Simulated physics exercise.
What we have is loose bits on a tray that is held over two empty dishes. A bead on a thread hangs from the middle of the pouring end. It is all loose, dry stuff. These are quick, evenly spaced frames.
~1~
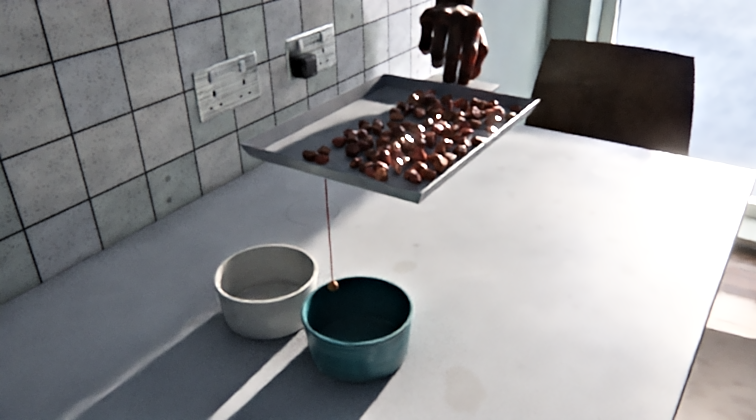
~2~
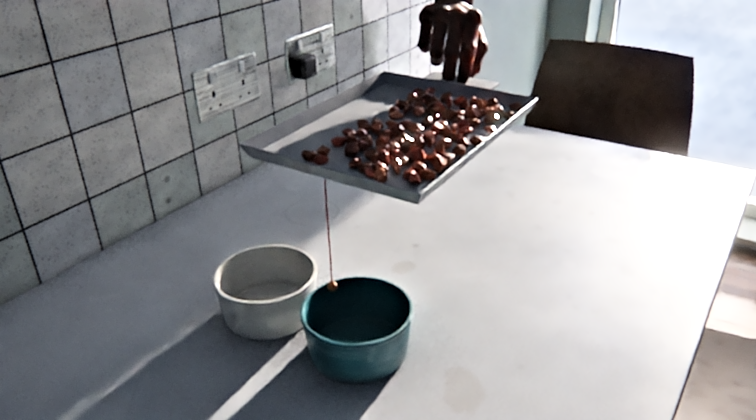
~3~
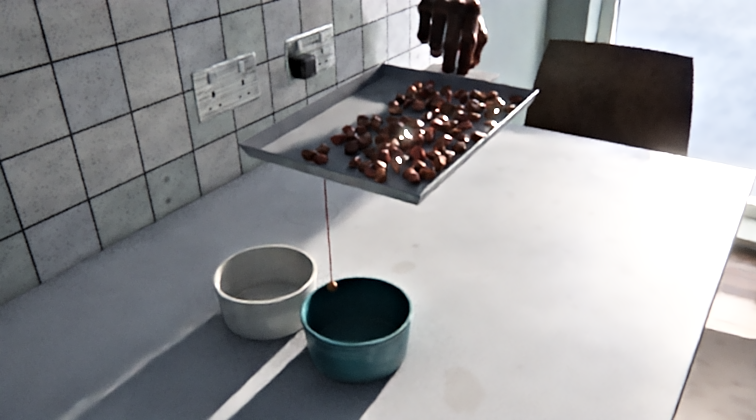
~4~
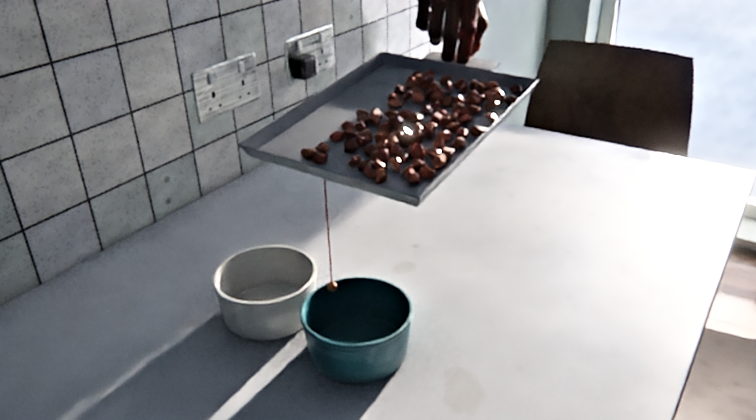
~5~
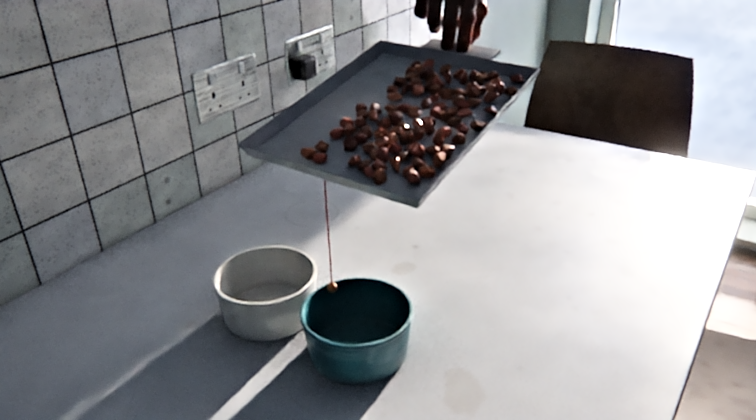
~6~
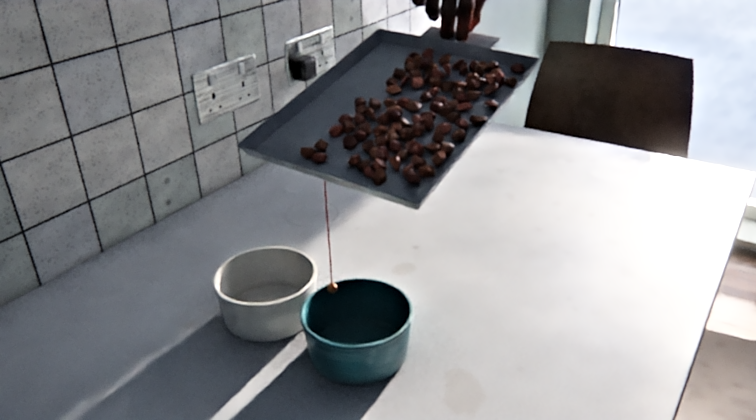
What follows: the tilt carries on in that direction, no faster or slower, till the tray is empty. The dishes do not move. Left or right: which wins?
The right one ends fuller.
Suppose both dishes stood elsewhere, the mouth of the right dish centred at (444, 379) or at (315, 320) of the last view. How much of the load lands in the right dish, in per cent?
Near 30 % and 40 %.
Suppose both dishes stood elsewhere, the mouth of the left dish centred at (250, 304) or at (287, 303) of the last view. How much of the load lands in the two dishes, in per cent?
Near 70 % and 90 %.
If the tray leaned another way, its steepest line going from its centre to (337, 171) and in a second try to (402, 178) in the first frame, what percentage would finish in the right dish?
First some 20, then 30 per cent.
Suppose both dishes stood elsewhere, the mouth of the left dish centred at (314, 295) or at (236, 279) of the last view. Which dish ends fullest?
One: Right. Two: The right dish.
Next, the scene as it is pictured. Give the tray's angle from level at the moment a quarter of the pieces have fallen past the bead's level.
At some 70 degrees.
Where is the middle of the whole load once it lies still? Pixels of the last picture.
Roughly at (347, 398).
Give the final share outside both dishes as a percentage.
Roughly 70 in a hundred.
Soon after the last picture, tray tipped steeply; nearly all on the tray; a small part in the air.
A little later, tray tipped right over; a small part on the tray; about a quarter in the right dish; about two thirds outside both; a small part in the air.
Later still, tray tipped past a quarter turn; about a third in the right dish; about two thirds outside both.
At rest, tray tipped past a quarter turn; about a third in the right dish; none in the left dish; about two thirds outside both.
